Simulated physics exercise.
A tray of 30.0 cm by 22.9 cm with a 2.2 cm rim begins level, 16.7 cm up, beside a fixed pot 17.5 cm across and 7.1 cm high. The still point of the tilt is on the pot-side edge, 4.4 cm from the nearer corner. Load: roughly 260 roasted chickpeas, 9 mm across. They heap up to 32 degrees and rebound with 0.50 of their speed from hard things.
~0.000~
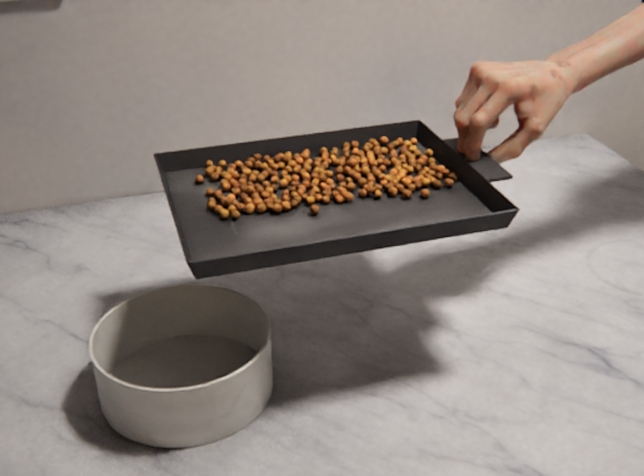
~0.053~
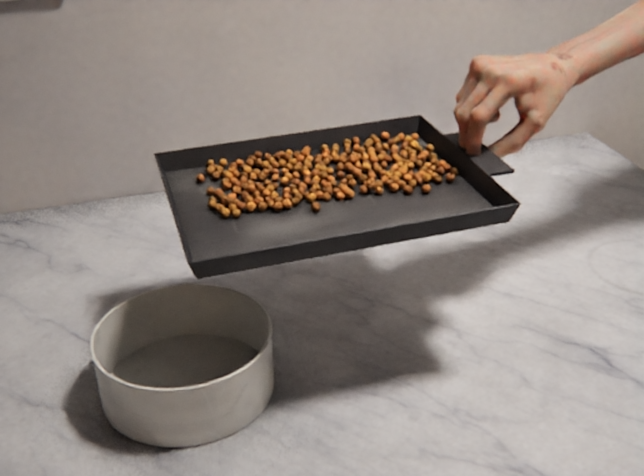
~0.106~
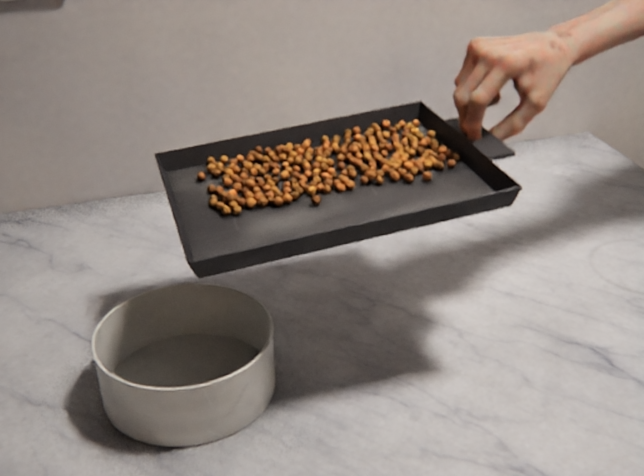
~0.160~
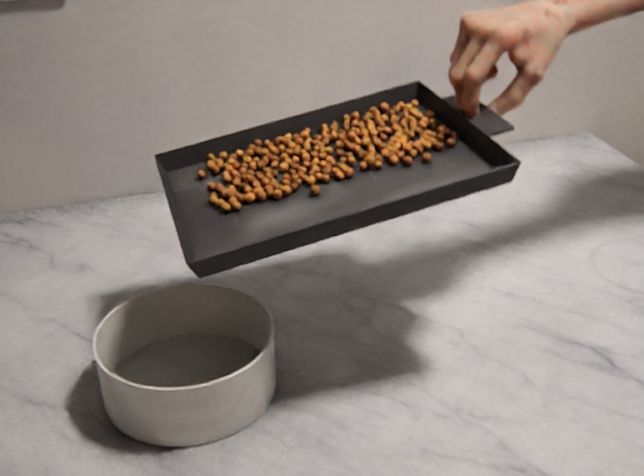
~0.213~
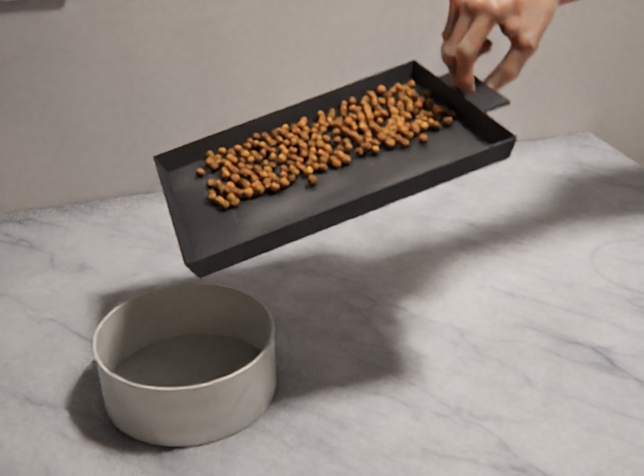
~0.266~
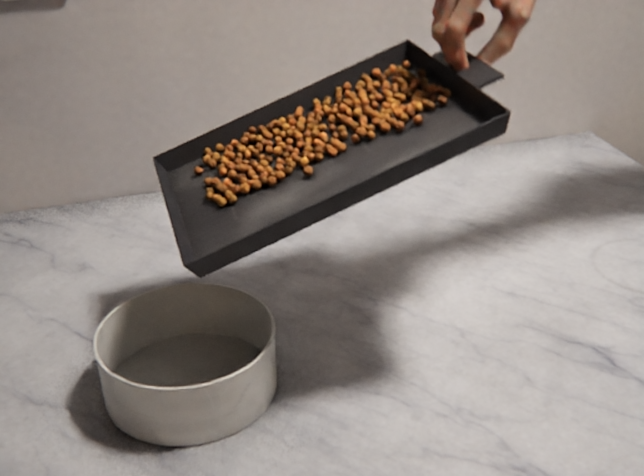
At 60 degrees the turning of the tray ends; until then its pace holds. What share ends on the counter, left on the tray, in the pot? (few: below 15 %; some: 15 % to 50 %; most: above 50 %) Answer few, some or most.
Counter some, tray most, pot few.
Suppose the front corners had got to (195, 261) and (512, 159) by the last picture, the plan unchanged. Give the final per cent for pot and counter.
Pot 5, counter 5.
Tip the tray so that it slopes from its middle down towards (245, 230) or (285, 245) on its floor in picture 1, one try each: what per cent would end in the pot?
Some 20 and 5 per cent.
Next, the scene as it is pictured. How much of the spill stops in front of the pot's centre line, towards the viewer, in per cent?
About 10 per cent.
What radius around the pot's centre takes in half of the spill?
About 20 cm.
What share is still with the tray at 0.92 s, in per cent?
Roughly 70 per cent.
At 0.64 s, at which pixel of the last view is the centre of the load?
At about (198, 157).
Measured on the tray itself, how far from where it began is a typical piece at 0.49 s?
About 5 cm.
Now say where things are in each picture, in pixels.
Tray tilt 0 degrees, front corners at (194, 257) and (509, 207); middle of the pieces at (329, 174); pot at (181, 332), in the first frame.
Tray tilt 1 degrees, front corners at (195, 257) and (510, 201); middle of the pieces at (330, 171), in the second frame.
Tray tilt 4 degrees, front corners at (195, 257) and (511, 185), lowest corner left back; middle of the pieces at (330, 163), in the third frame.
Tray tilt 9 degrees, front corners at (194, 257) and (510, 161), lowest corner left back; middle of the pieces at (329, 151), in the fourth frame.
Tray tilt 14 degrees, front corners at (192, 258) and (506, 136), lowest corner left back; middle of the pieces at (326, 139), in the fifth frame.
Tray tilt 19 degrees, front corners at (190, 258) and (500, 112), lowest corner left back; middle of the pieces at (322, 127); pot at (185, 331). Its pace works out near 90 degrees a second, in the sixth frame.
After 0.49 s, tilt 40 degrees; the tray holds 100 %, the pot 0 %.
After 0.64 s, tilt 53 degrees; the tray holds 100 %, the pot 0 %.
After 0.92 s, tilt 60 degrees; the tray holds 70 %, the pot 5 %.
At rest (1.8 s), counter 25 %, tray 70 %, pot 5 %.
